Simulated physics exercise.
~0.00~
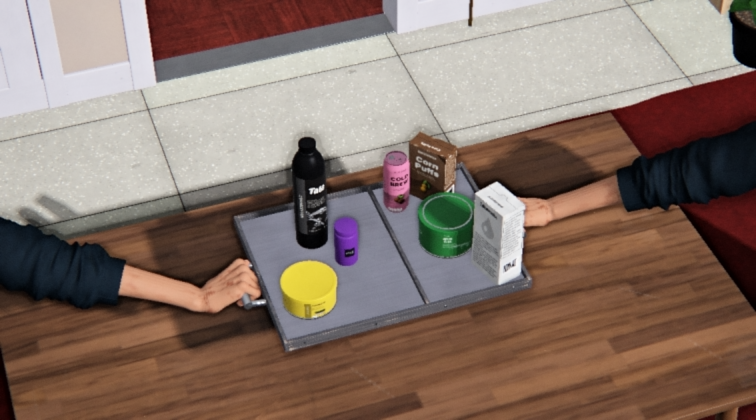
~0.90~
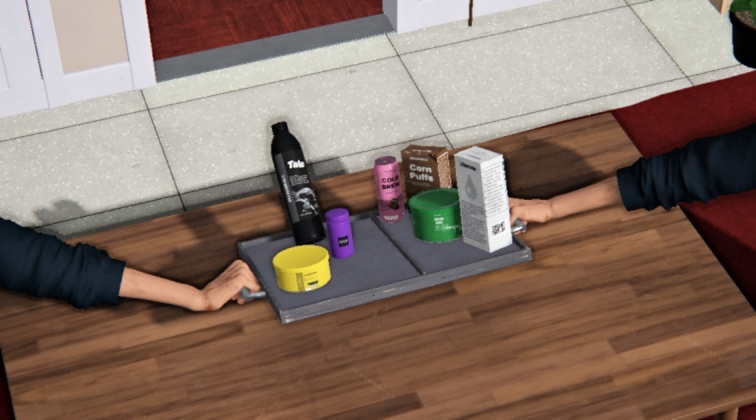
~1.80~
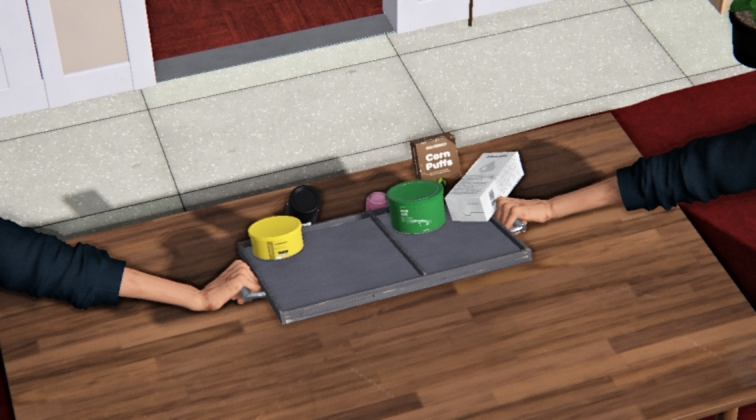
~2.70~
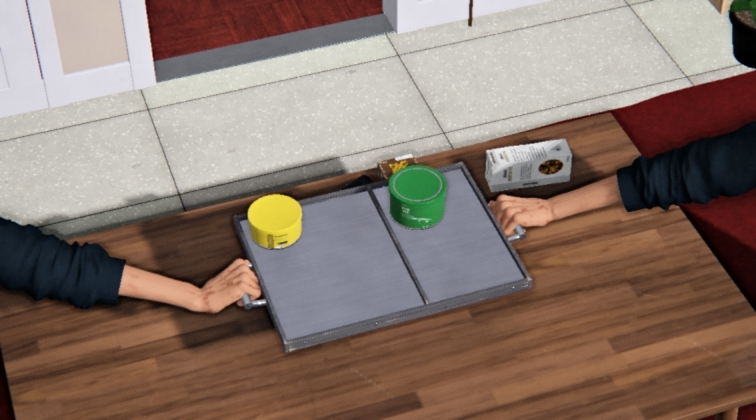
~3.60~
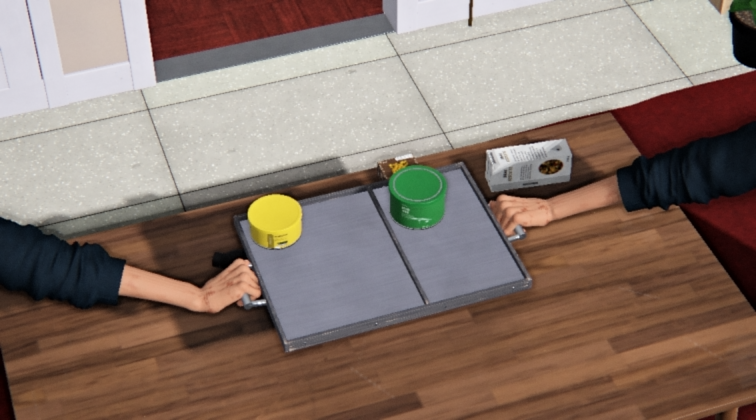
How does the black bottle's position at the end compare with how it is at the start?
At the start the black bottle stands upright on the tray. By the end it lies on its side off the tray, mostly hidden near the left hand.
